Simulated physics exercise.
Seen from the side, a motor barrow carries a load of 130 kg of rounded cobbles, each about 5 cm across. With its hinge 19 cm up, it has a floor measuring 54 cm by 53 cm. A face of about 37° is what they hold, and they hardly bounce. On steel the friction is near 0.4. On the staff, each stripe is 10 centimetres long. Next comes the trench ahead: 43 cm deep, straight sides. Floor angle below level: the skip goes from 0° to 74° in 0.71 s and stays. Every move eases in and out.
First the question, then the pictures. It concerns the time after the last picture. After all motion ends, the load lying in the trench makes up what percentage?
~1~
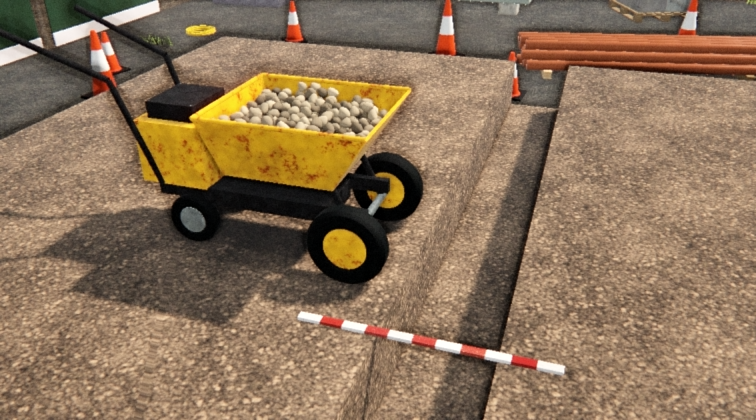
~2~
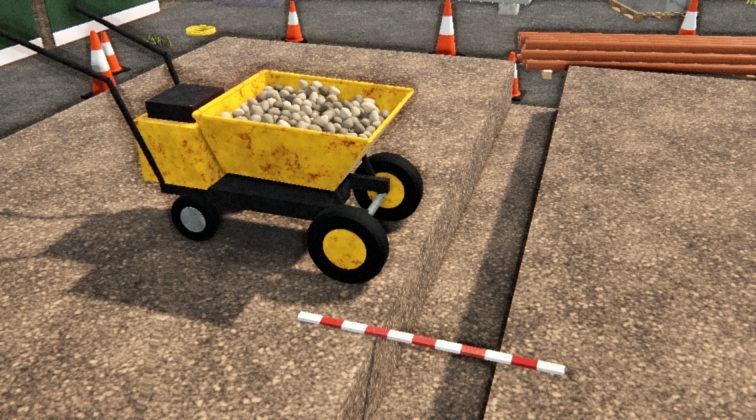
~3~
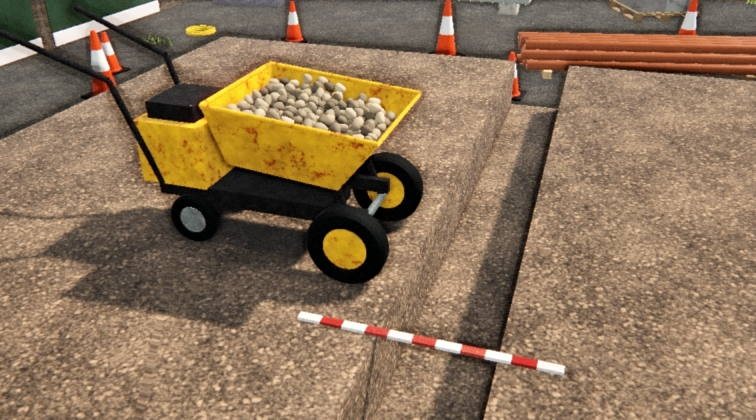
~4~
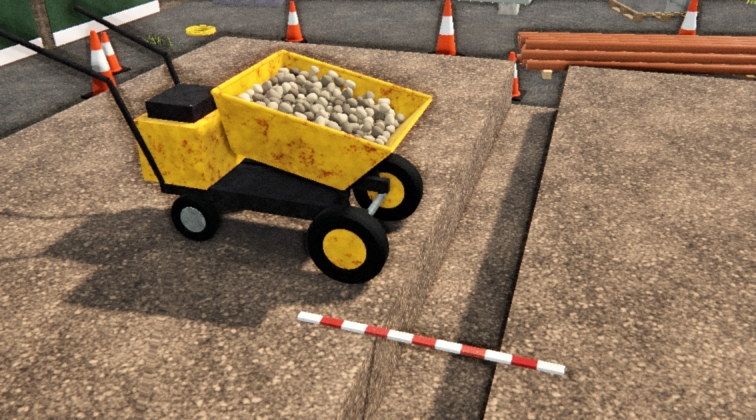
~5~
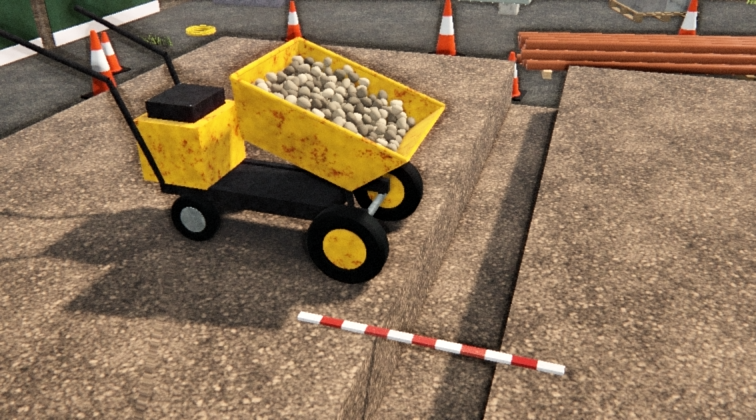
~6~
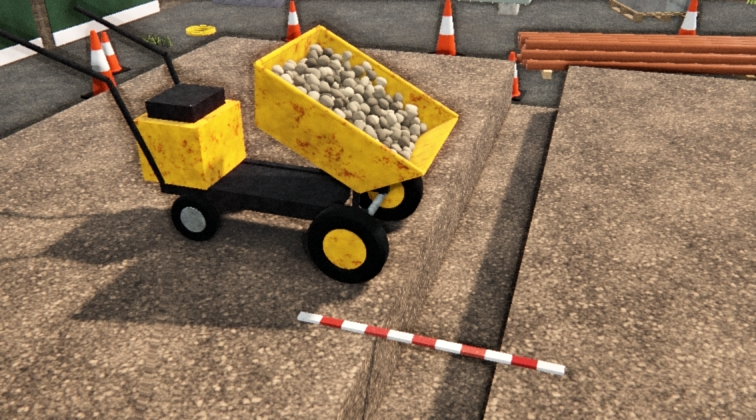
It makes up about 40 per cent.
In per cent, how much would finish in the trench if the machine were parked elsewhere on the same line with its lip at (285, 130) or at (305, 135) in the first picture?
From the first place around 100 per cent, from the other around 95.
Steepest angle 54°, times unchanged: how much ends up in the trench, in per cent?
Roughly 25% would end there.
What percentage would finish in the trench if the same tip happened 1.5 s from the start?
My guess is near 60 percent.
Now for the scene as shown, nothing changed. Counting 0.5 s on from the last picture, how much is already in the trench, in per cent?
About 15 per cent by then.
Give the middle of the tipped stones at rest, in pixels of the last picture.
Their centre sits close to (547, 276).
Then, 0.2 s after the last picture the floor is at 62°, 100 % in the skip; the foremost stones are at (455, 195).
Then, 0.5 s after the last picture the floor is at 74°, 61 % in the skip, 14 % in the trench, 25 % past the trench; the foremost stones are at (565, 290).
Then, 0.9 s after the last picture the floor is at 74°, 15 % in the skip, 26 % in the trench, 59 % past the trench; the foremost stones are at (753, 299).
Then, 2.8 s after the last picture the floor is at 74°, 0 % in the skip, 40 % in the trench, 60 % past the trench; the foremost stones are past the picture's edge.
